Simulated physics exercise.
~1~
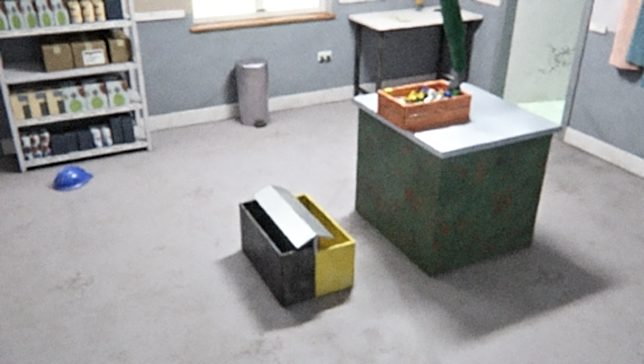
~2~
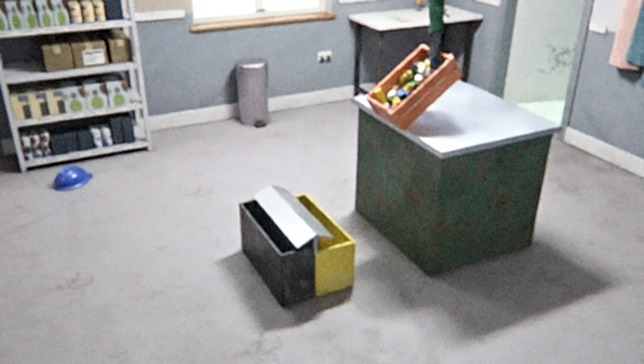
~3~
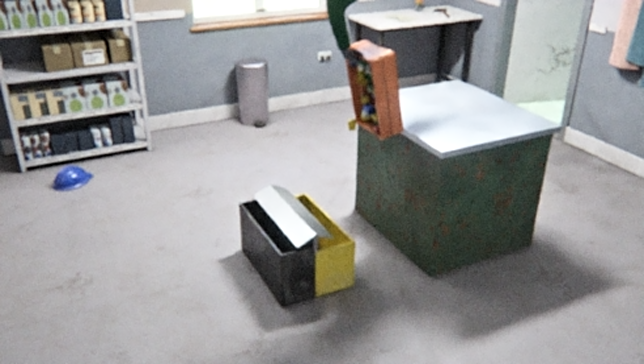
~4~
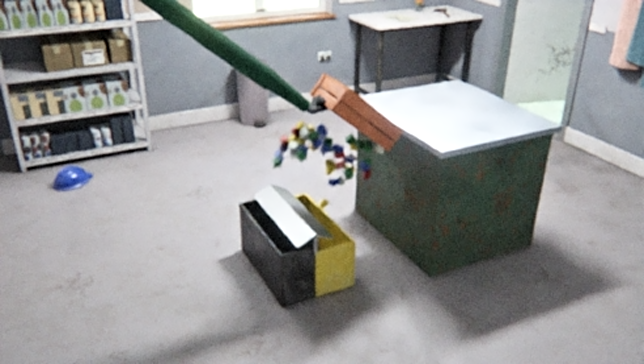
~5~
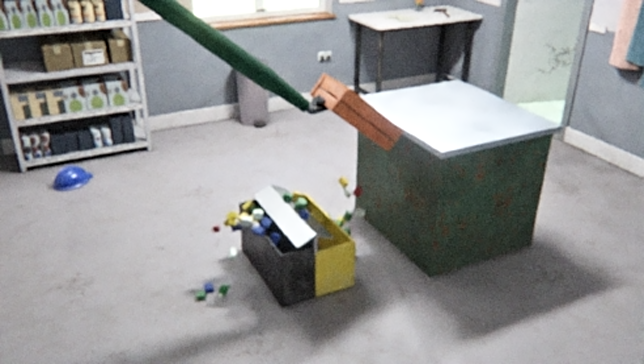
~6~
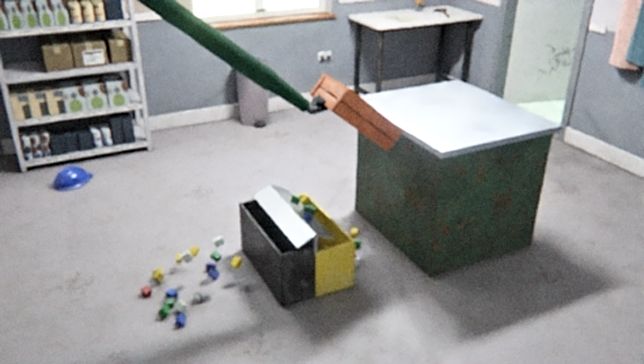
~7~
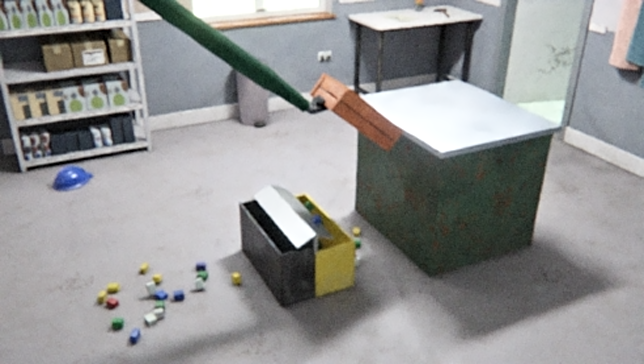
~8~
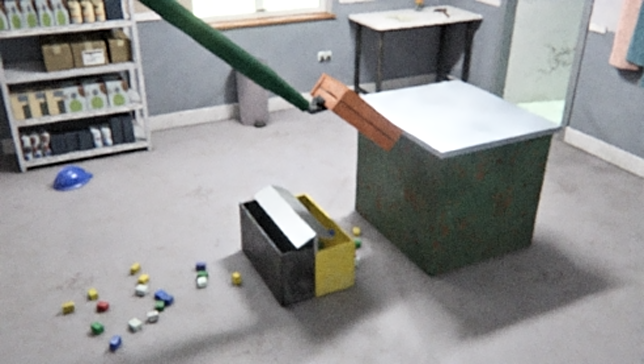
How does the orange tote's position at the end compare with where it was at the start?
At the start the orange tote sat on top of the bench, and by the end it was farther left, held tipped over by the green arm at the bench's left edge.
